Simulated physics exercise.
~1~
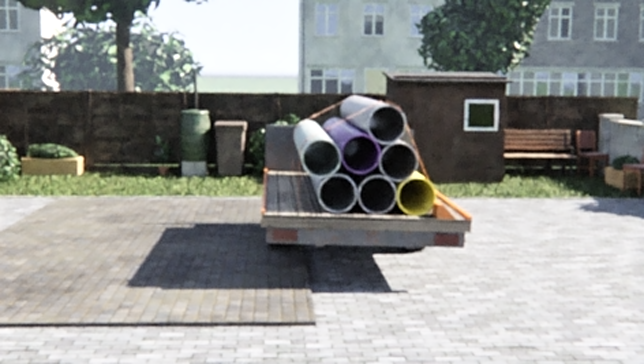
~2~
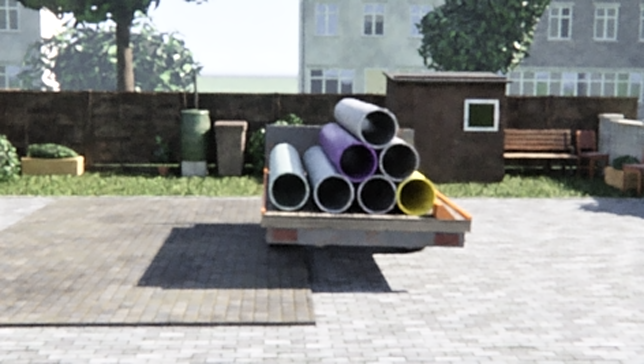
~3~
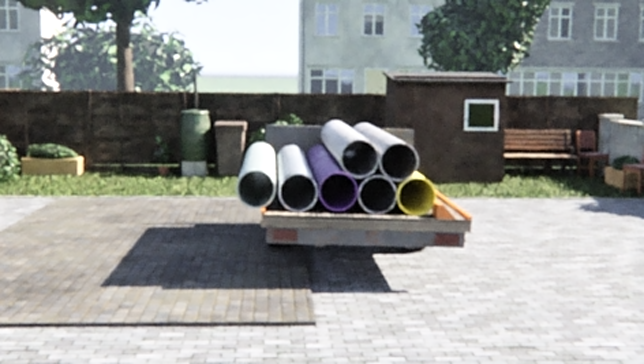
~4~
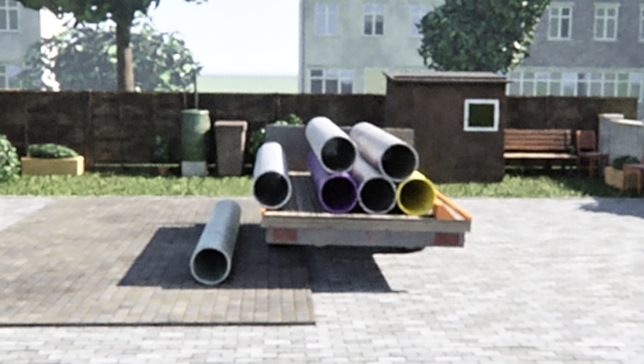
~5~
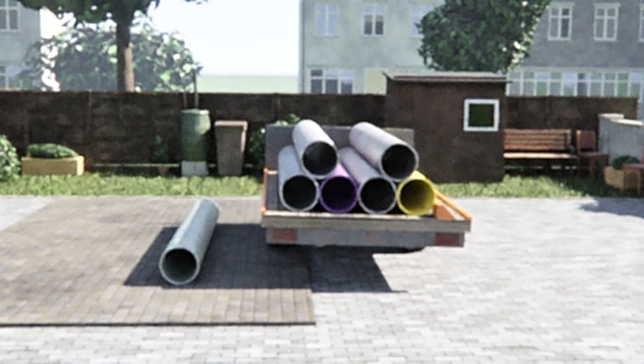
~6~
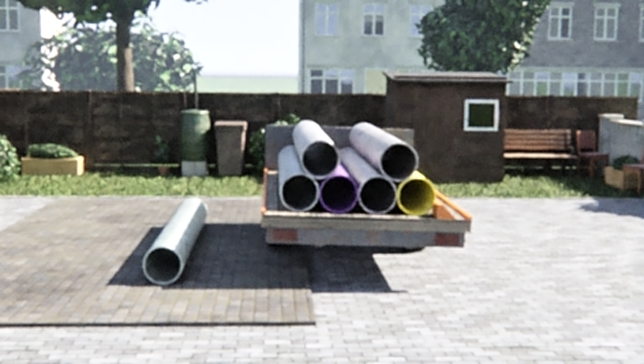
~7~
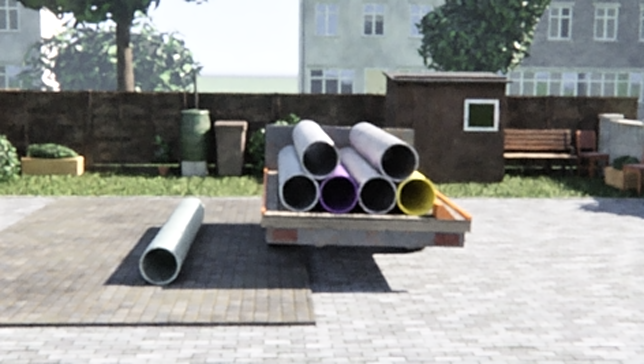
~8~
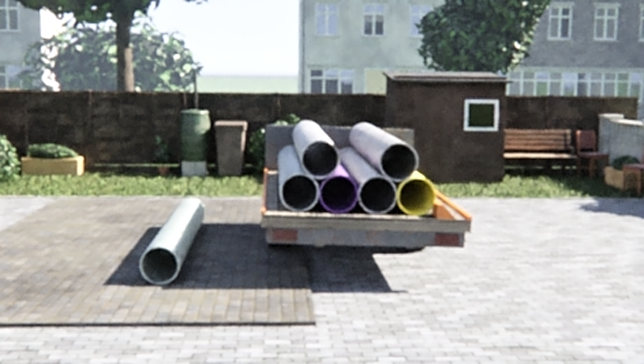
Stacked pipes slumping leftward on a parked trailer, one grey pipe rolling off onto the paving, purple and yellow staying aboard.
